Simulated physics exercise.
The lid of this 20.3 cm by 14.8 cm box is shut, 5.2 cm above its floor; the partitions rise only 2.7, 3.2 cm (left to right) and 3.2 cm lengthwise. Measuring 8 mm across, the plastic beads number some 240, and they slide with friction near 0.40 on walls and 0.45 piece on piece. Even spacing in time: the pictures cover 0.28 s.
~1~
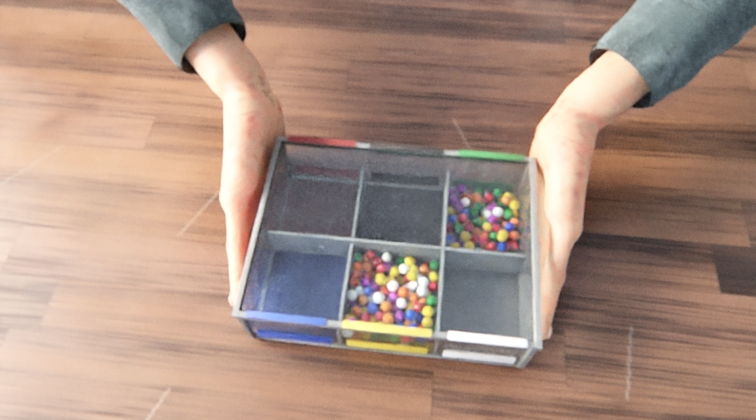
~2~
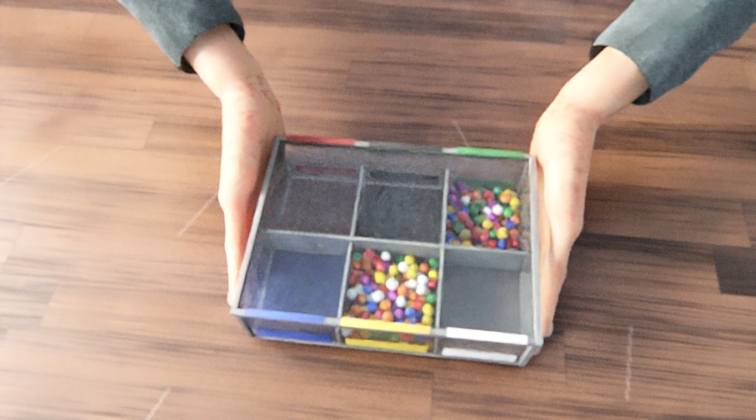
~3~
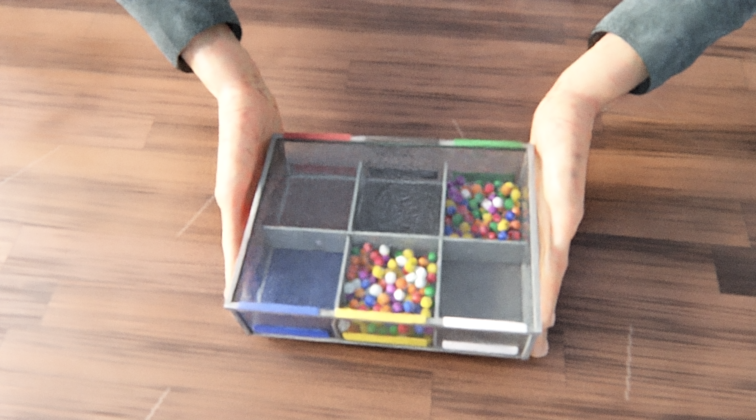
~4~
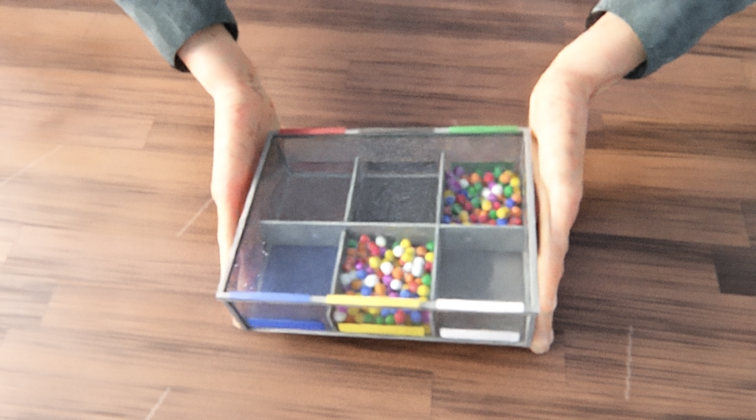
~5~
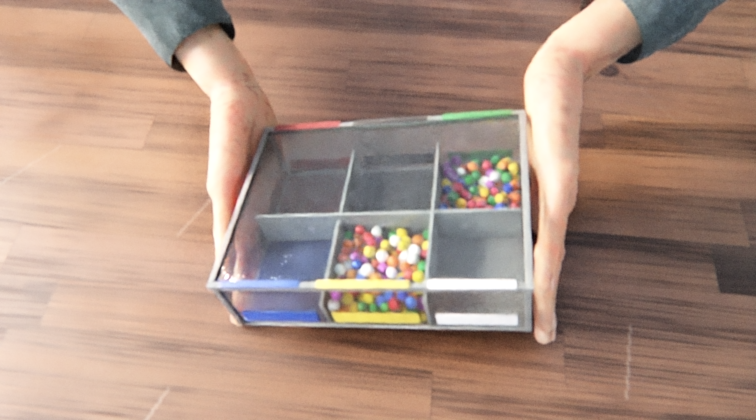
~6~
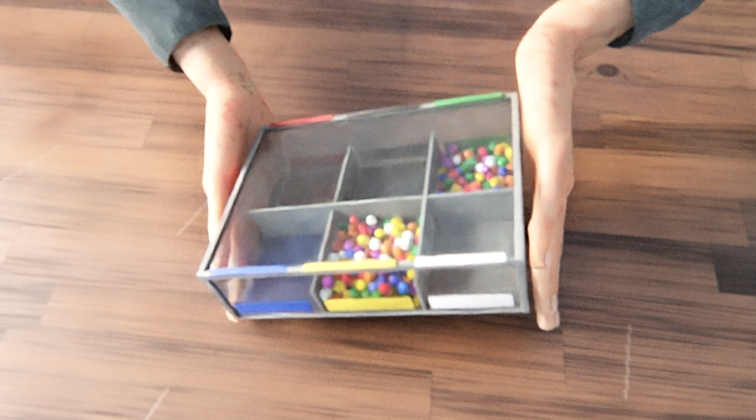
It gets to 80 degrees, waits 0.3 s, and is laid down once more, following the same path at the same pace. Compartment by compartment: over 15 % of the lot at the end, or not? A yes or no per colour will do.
Red: Yes. Blue: No. Green: Yes. Yellow: Yes. White: No. Black: No.
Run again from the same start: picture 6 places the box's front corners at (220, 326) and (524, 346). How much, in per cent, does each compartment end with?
Final shares: Red 0%, blue 35%, green 25%, yellow 40%, white 0%, black 0%.
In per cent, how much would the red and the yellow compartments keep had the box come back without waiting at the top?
In per cent: Red 30; yellow 30.
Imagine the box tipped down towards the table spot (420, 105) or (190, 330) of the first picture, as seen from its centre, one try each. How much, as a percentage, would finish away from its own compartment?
That would be close to 15 per cent and then close to 45 per cent.
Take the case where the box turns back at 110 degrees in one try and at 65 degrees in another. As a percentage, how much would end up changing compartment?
95 and 15 %.
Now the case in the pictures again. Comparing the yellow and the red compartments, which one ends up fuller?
Go with red, that one ends with more.
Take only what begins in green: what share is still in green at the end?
Share retained: Approx. 70 %.
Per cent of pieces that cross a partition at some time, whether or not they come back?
The share is close to 45 percent.
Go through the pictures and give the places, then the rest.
Box tilt 0 degrees, front corners at (239, 312) and (535, 343); green 45 %, yellow 55 %, in the first picture.
Box tilt 1 degrees, front corners at (238, 310) and (535, 340), in the second picture.
Box tilt 5 degrees, front corners at (232, 304) and (535, 328), lowest corner left back, in the third picture.
Box tilt 10 degrees, front corners at (224, 294) and (532, 308), lowest corner left back, in the fourth picture.
Box tilt 15 degrees, front corners at (215, 284) and (526, 284), lowest corner left back, in the fifth picture.
Box tilt 20 degrees, front corners at (205, 273) and (516, 257), lowest corner left back; green 45 %, yellow 55 %, in the sixth picture.
Then, 0.90 s after the last picture, tilt 80 degrees; red 20 %, blue 5 %, green 35 %, yellow 35 %, black 5 %.
Then, 1.51 s after the last picture, tilt 40 degrees; red 40 %, blue 5 %, green 30 %, yellow 25 %.
Then, 2.16 s after the last picture, tilt 0 degrees; red 40 %, blue 5 %, green 30 %, yellow 25 %.
In the end, red 40 %, blue 5 %, green 30 %, yellow 25 %, white 0 %, black 5 %.
